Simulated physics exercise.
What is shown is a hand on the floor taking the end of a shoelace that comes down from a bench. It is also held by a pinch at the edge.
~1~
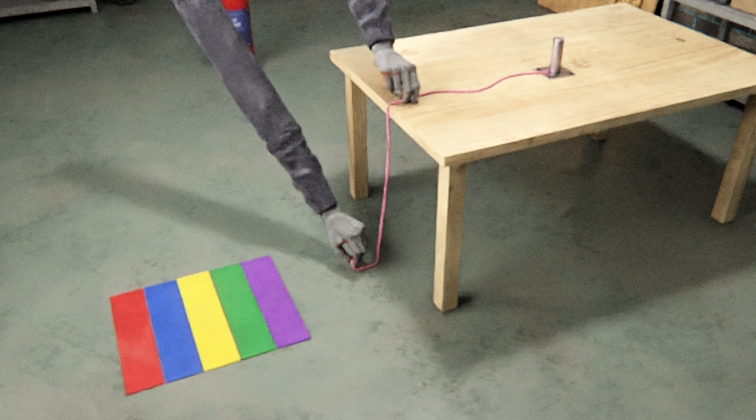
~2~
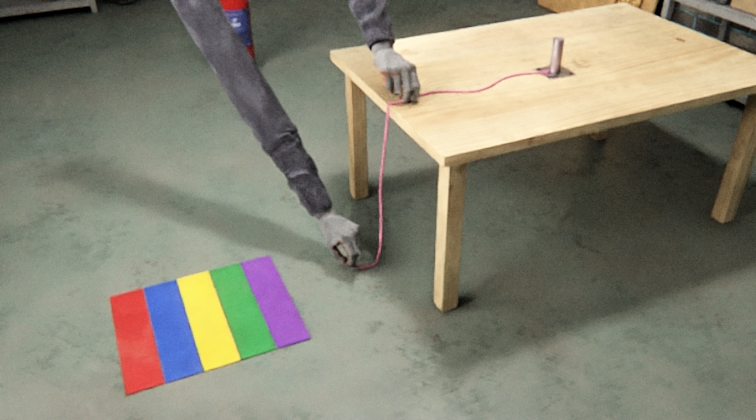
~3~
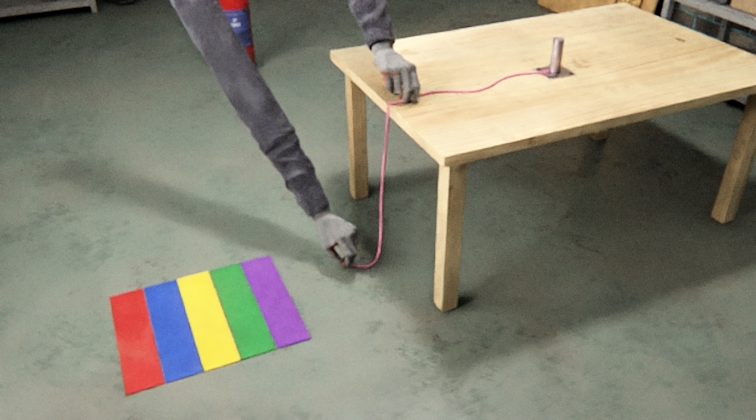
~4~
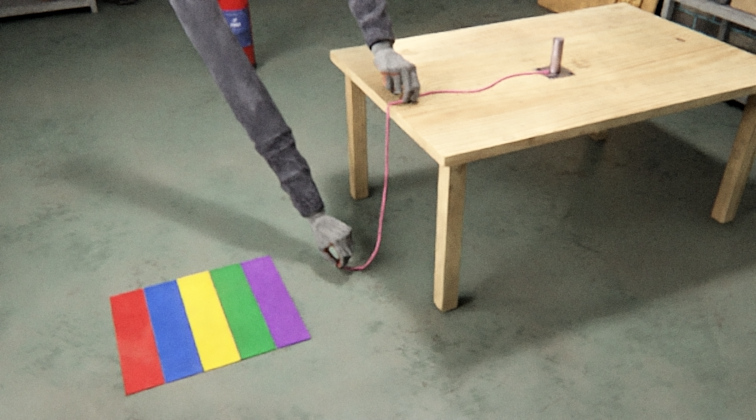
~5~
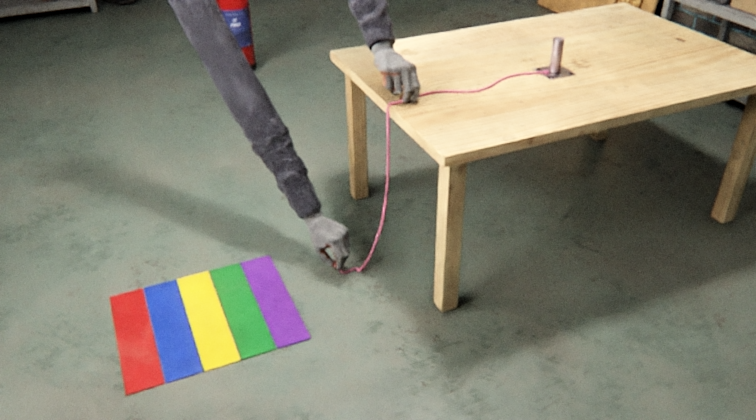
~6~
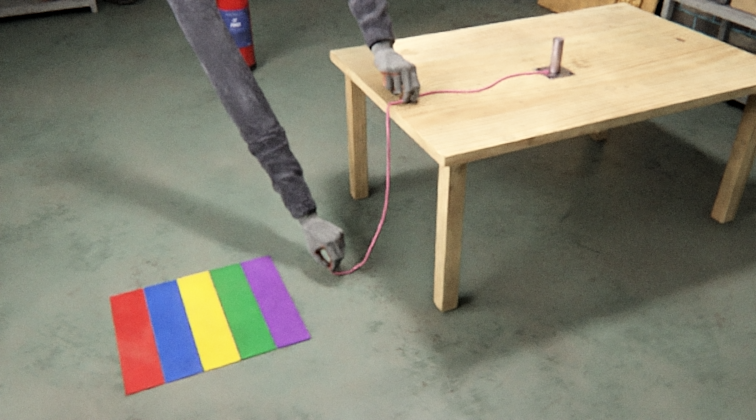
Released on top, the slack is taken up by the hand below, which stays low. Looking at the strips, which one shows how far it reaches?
The green strip shows it.
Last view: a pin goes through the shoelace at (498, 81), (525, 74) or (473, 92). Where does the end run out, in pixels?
It ends up near (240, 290) the first time, (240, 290) the second and (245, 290) the third.
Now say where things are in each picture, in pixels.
In the first frame, end (352, 261); purple (287, 326); green (252, 337); yellow (217, 347); blue (180, 358); red (141, 370).
In the second frame, end (347, 262); shoelace through (519, 75) (474, 91) (415, 98) (385, 143) (381, 202) (379, 251).
In the third frame, end (344, 263).
In the fourth frame, end (339, 265); shoelace through (519, 75) (474, 91) (415, 98) (387, 143) (384, 201) (375, 252).
In the fifth frame, end (335, 266).
In the sixth frame, end (330, 267); shoelace through (519, 75) (474, 91) (415, 98) (389, 143) (387, 201) (369, 252).
Soon after, end near (290, 278); short of the strips.
After that, end near (257, 287); over purple.
At the stop, end near (238, 292); over green. It gets as far as the green strip.
